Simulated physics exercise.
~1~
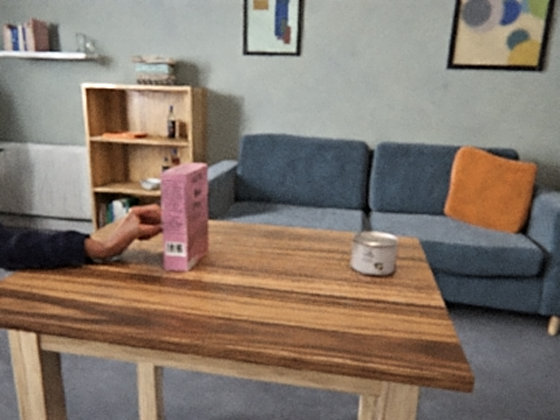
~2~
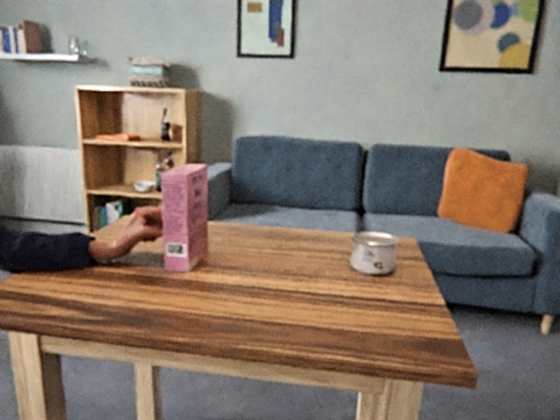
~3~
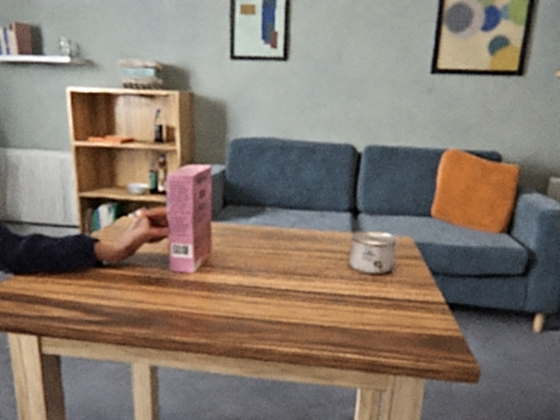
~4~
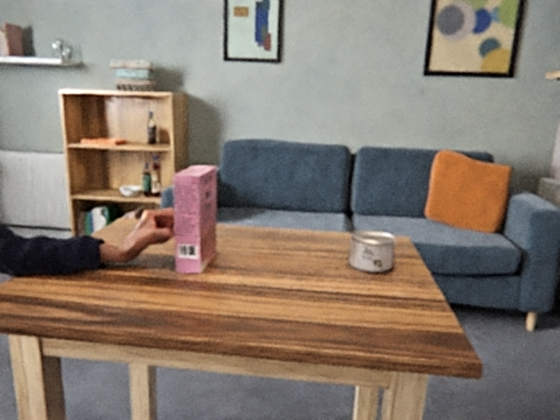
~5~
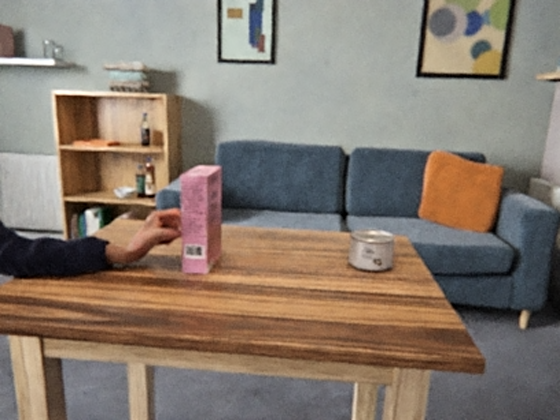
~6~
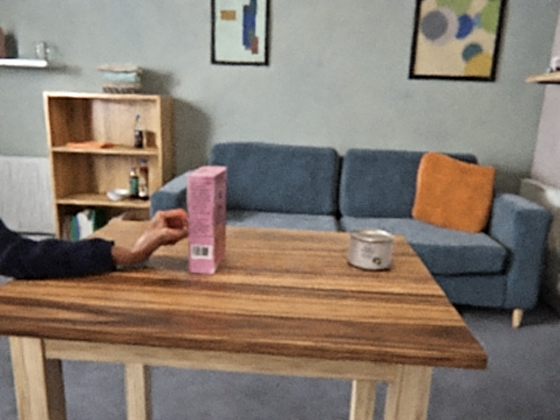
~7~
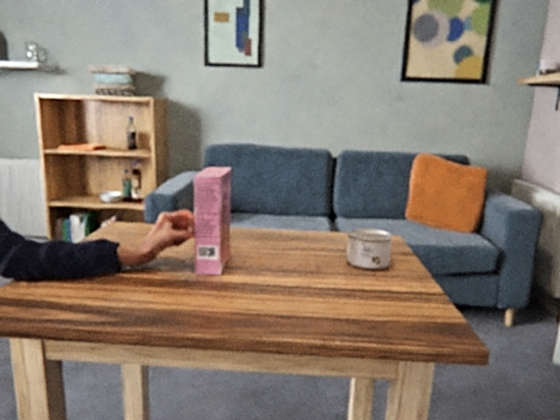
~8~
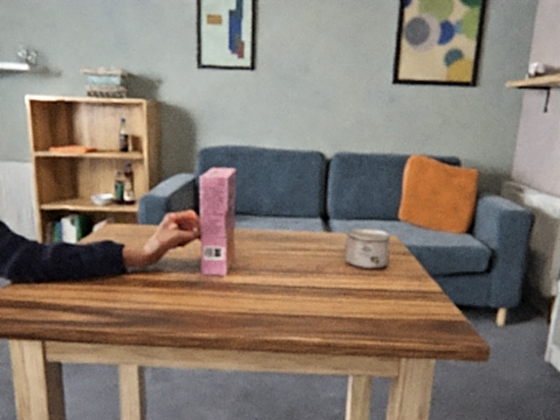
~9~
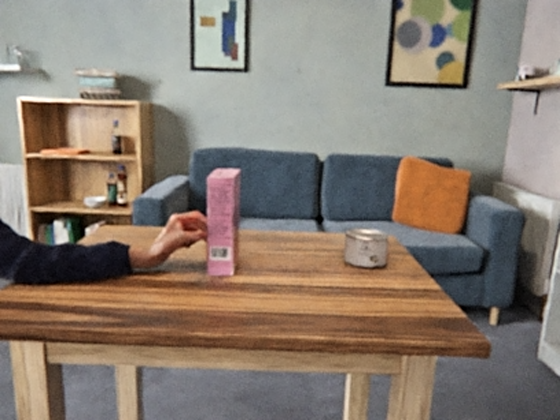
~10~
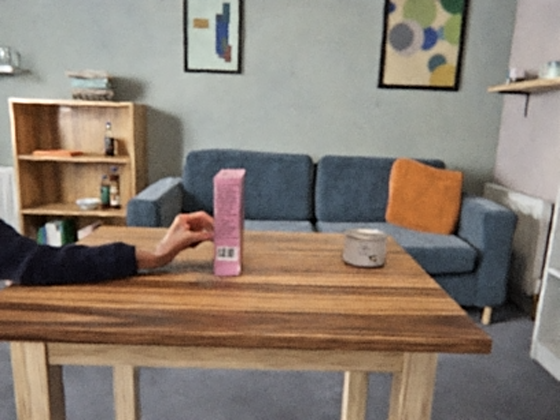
A hand slides an upright pink packet rightward toward a still white tub, leaving it standing.
